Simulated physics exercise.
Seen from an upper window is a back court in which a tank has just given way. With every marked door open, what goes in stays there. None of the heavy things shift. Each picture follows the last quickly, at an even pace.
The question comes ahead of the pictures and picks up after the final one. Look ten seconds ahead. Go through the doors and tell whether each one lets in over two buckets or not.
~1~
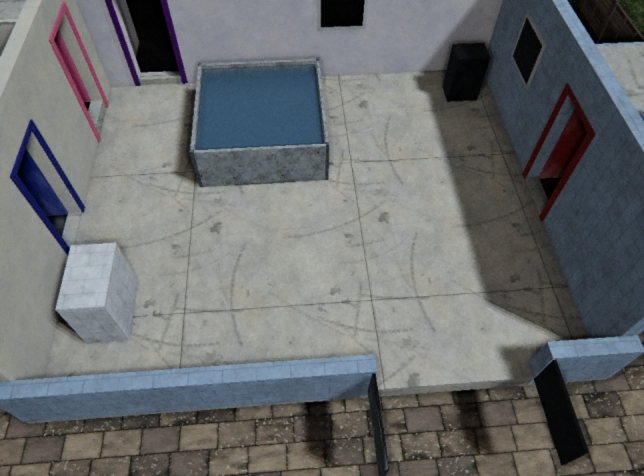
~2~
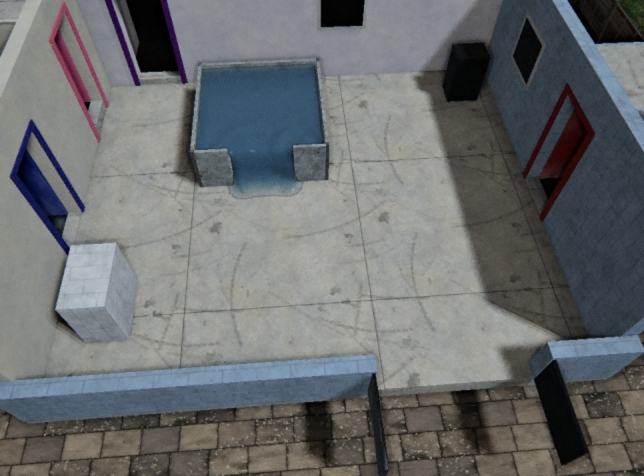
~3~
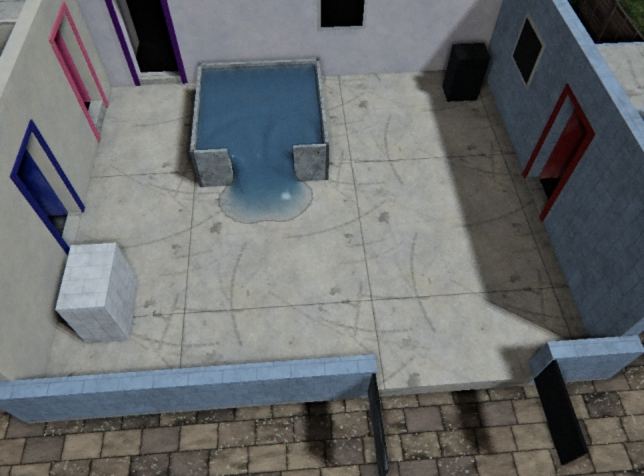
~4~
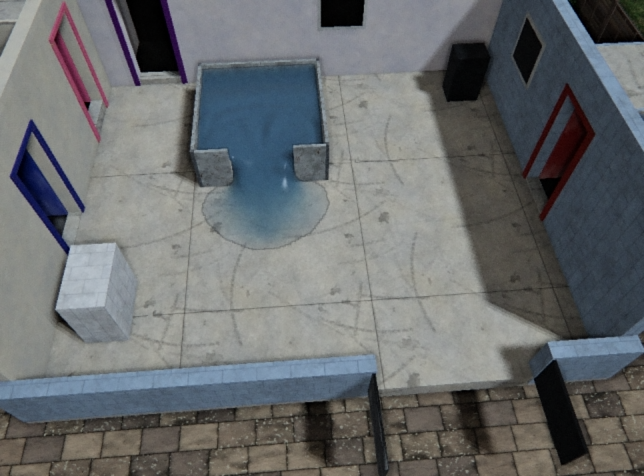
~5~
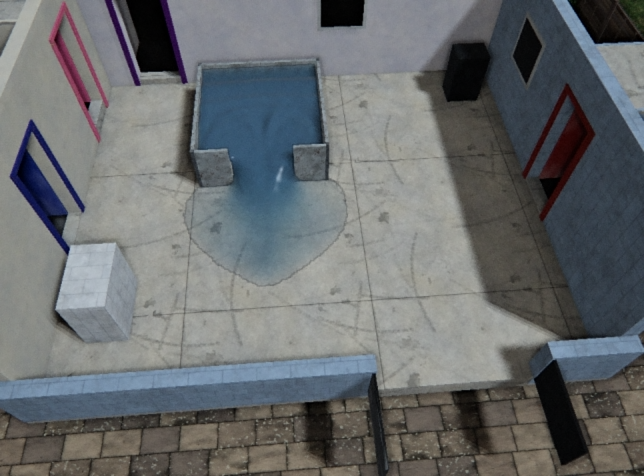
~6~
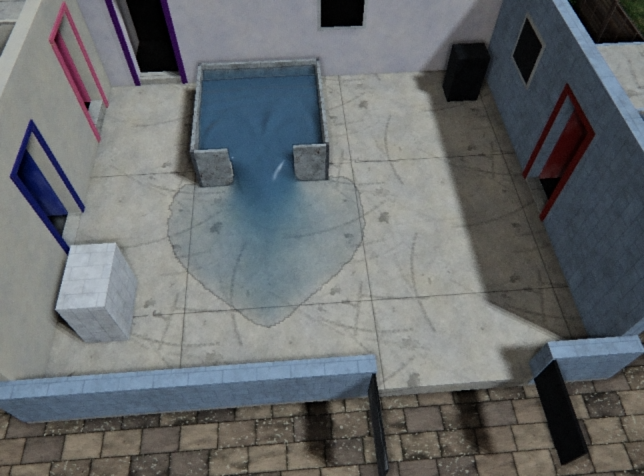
The blue door goes over two buckets, the purple door does not go over two buckets, the red door does not go over two buckets, the pink door does not go over two buckets.
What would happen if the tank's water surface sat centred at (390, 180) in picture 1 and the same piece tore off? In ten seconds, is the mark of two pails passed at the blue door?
As far as I can tell, blue stays within limits.
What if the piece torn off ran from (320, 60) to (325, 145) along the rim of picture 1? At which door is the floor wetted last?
Answer: The door marked blue.
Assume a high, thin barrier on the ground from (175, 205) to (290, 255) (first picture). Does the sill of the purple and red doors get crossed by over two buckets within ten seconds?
As I read it, the purple remains below while the red ends up above.
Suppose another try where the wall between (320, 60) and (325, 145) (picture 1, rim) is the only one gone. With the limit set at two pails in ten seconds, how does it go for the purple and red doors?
Purple door: Falls short; red door: Exceeds the limit.
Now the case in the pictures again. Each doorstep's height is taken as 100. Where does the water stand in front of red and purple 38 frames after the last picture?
I'd put it at close to 70 and 80 per cent.
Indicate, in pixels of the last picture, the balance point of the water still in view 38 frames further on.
Close to (254, 232).
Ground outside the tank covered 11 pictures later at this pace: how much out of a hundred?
Near 40 in a hundred.
A moment on, water covers 30 % of the floor; the blue door not reached, the purple door not reached, the red door not reached, the pink door not reached.
Next, water covers 40 % of the floor; the blue door not reached, the purple door not reached, the red door not reached, the pink door not reached.
Then, water covers 45 % of the floor; the blue door wet at the sill, nothing in, the purple door not reached, the red door not reached, the pink door not reached.
Later, water covers 65 % of the floor; the blue door over two buckets in, the purple door wet at the sill, nothing in, the red door wet at the sill, nothing in, the pink door wet at the sill, nothing in.
In the end, water covers 90 % of the floor; the blue door over two buckets in, the purple door wet at the sill, nothing in, the red door wet at the sill, nothing in, the pink door wet at the sill, nothing in.
